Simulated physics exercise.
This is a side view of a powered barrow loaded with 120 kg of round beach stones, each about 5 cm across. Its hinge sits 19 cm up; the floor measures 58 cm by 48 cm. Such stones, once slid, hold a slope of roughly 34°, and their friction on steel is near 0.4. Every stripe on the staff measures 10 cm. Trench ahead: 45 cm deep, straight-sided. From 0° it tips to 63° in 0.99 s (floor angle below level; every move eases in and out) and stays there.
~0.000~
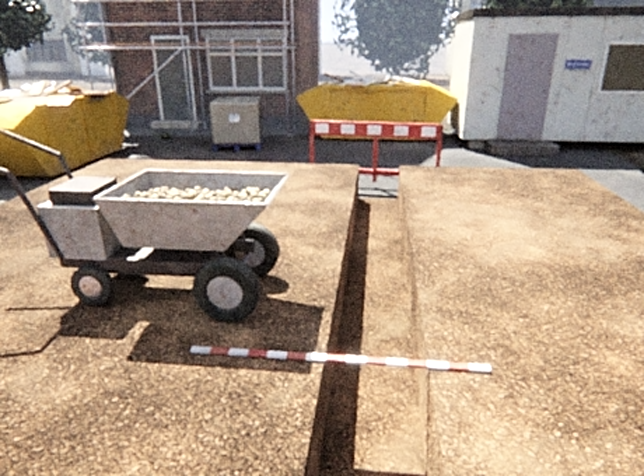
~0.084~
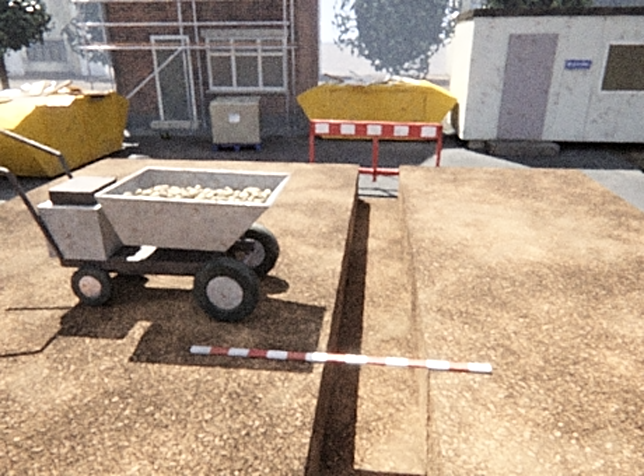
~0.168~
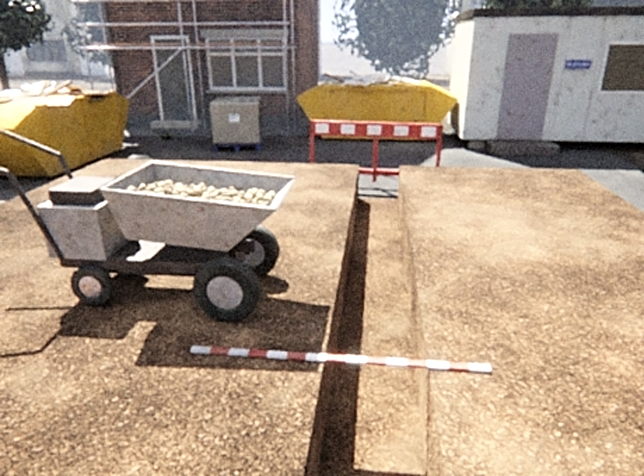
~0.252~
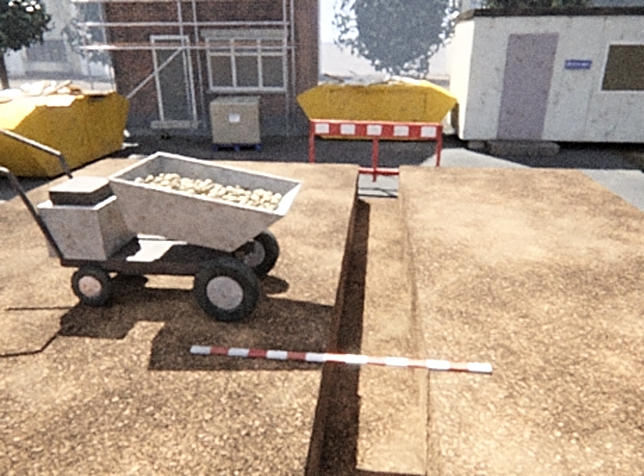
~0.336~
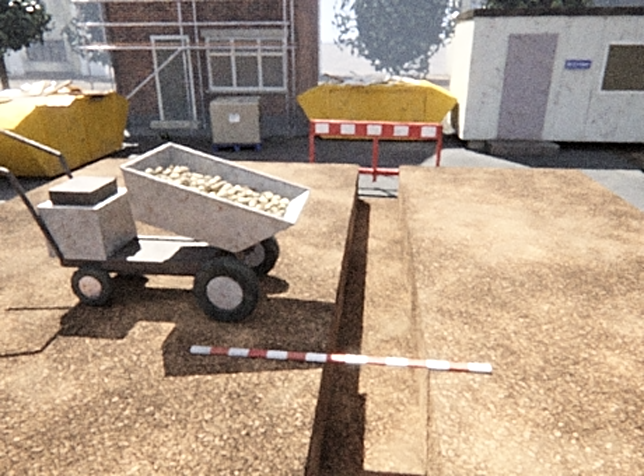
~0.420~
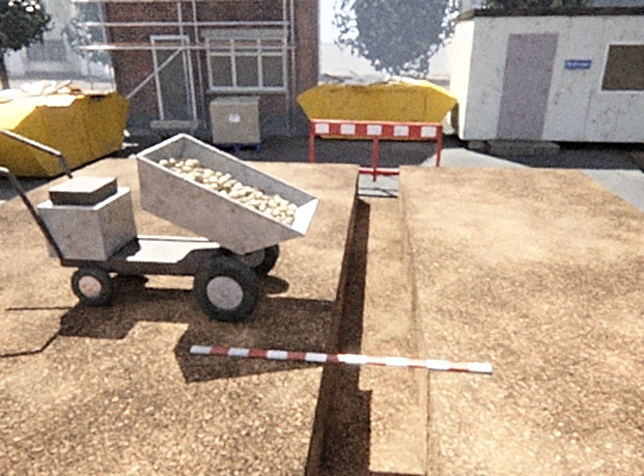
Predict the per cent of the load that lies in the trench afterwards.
100 per cent.
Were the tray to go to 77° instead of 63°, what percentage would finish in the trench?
I'd expect around 100 in a hundred.
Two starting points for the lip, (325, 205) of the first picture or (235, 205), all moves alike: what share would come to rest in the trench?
First place: Near 60%; second place: Near 90%.
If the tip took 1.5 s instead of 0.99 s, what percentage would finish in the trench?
In that case some 100 per cent.
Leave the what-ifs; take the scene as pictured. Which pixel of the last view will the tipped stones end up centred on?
Somewhere near pixel (383, 357).
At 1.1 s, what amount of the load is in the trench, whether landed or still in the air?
Roughly 30 percent of the load.
After 0.7 s the floor is at 53°; 100 % in the tray; the foremost stones are at (320, 258).
After 1.1 s the floor is at 63°; 72 % in the tray, 28 % in the trench; the foremost stones are at (395, 346).
After 1.4 s the floor is at 63°; 27 % in the tray, 73 % in the trench; the foremost stones are at (414, 368).
After 3.4 s the floor is at 63°; 0 % in the tray, 100 % in the trench; the foremost stones are at (414, 377).
